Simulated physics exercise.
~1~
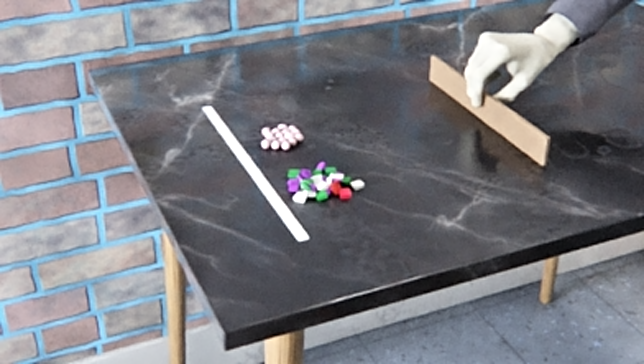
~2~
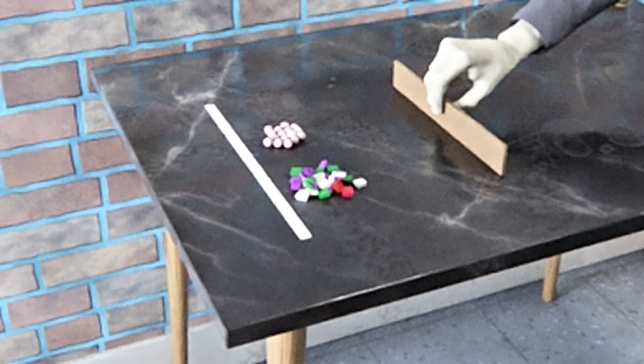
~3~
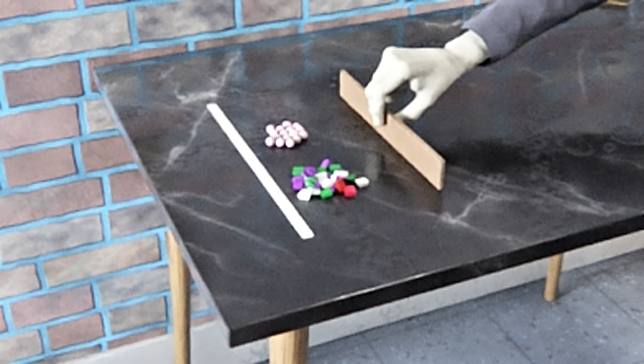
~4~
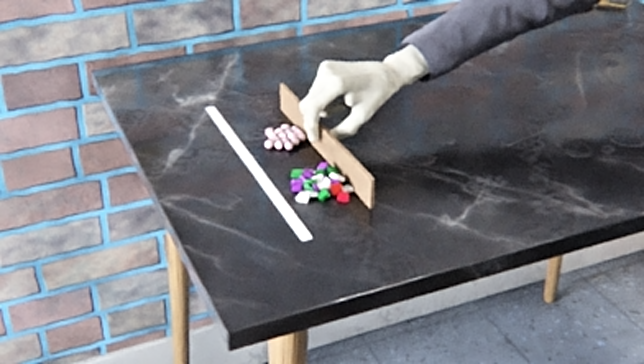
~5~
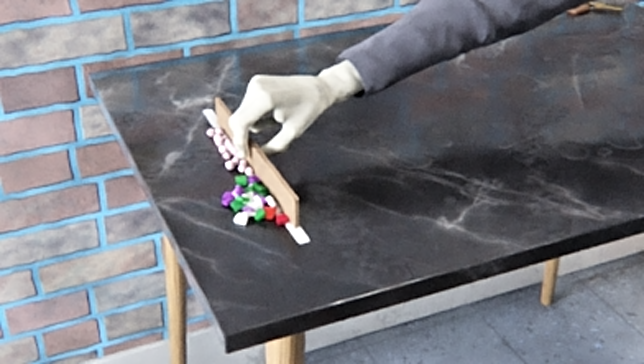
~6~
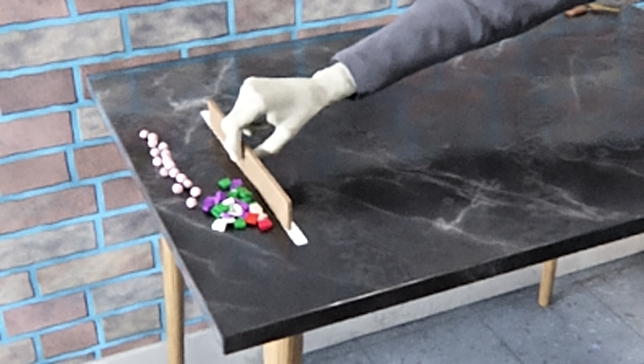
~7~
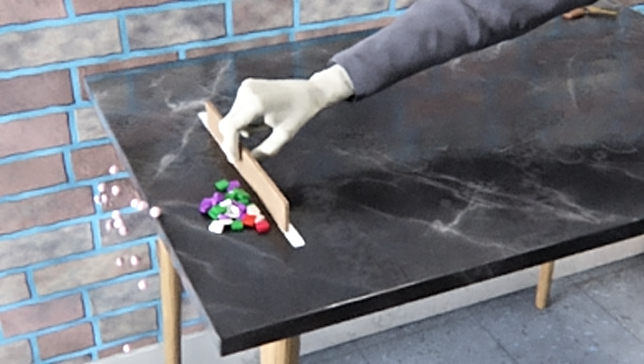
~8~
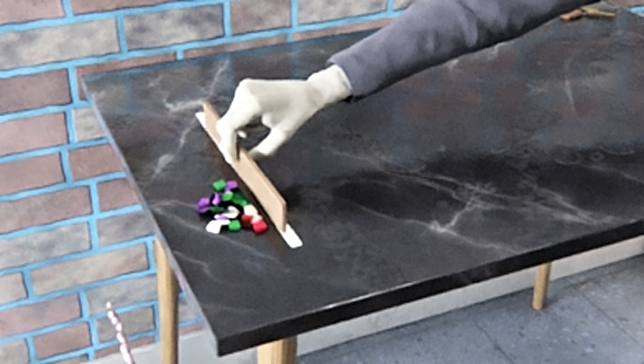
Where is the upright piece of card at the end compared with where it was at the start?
At the start it stands well to the right of both little piles, out on the open tabletop. By the end it has been moved left and stands at the white tape strip near the left end of the table.
Card in a gloved hand sweeping left and stopping at white tape, pink pieces dropping off the table, multicoloured ones staying.
